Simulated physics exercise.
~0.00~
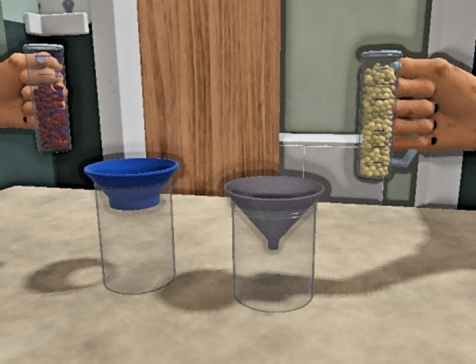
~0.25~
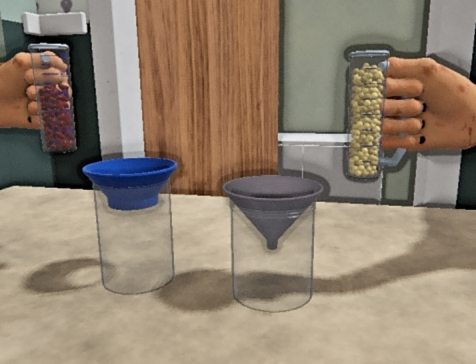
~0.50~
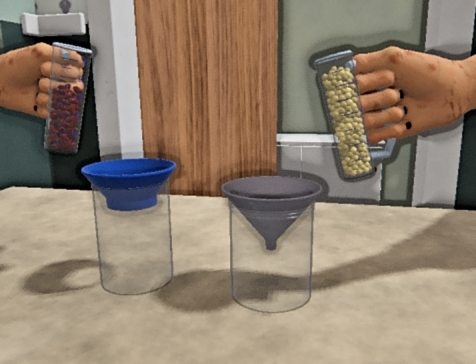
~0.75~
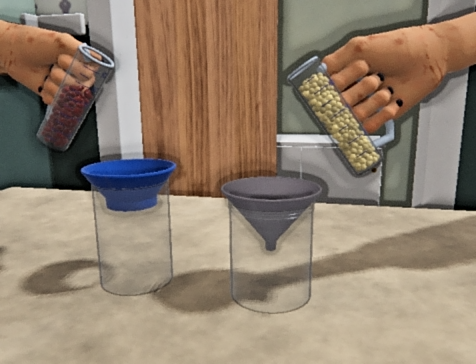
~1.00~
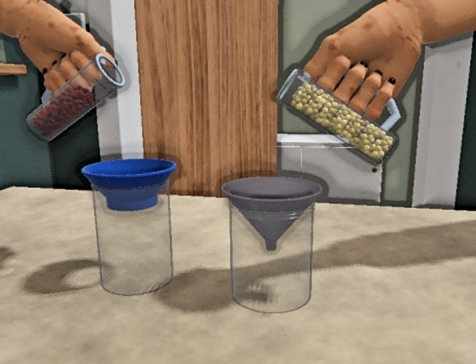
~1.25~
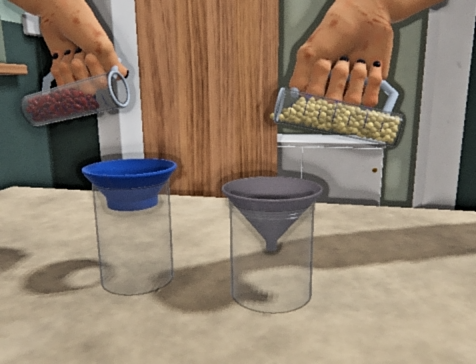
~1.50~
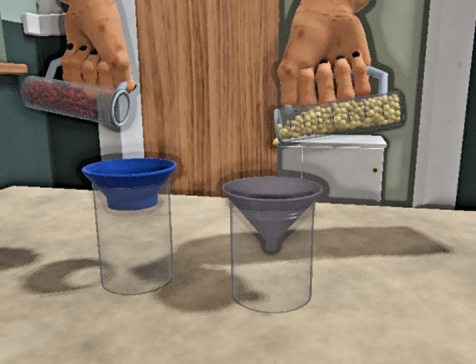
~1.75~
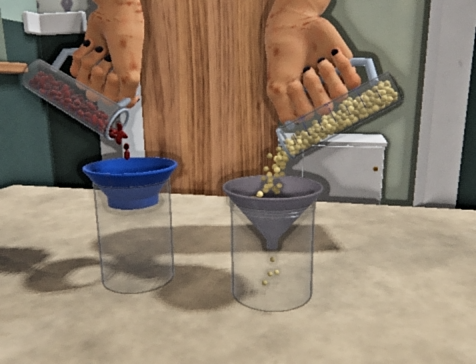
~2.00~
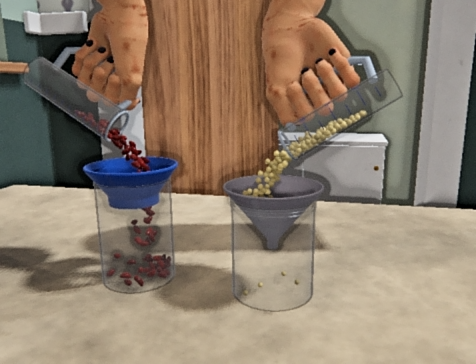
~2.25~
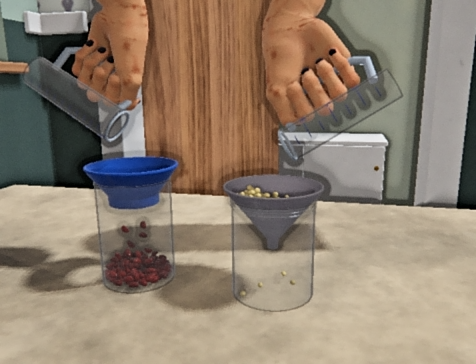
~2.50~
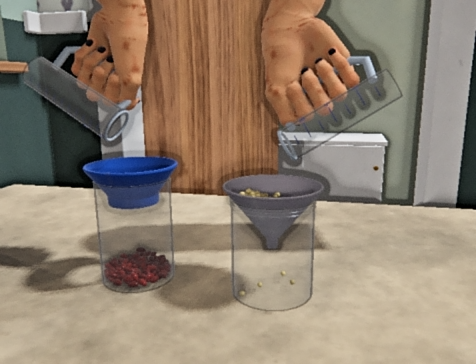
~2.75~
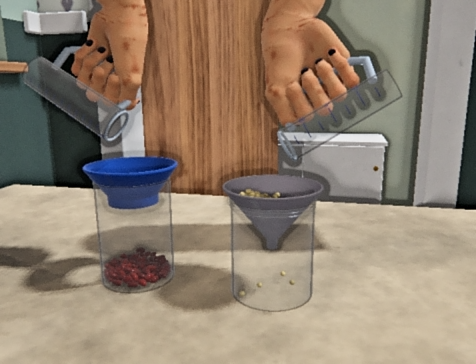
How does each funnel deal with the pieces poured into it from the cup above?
The blue funnel on the left lets all of its red pieces through into the jar. The grey funnel on the right jams, holding nearly all of its yellow pieces while only a few reach the jar.
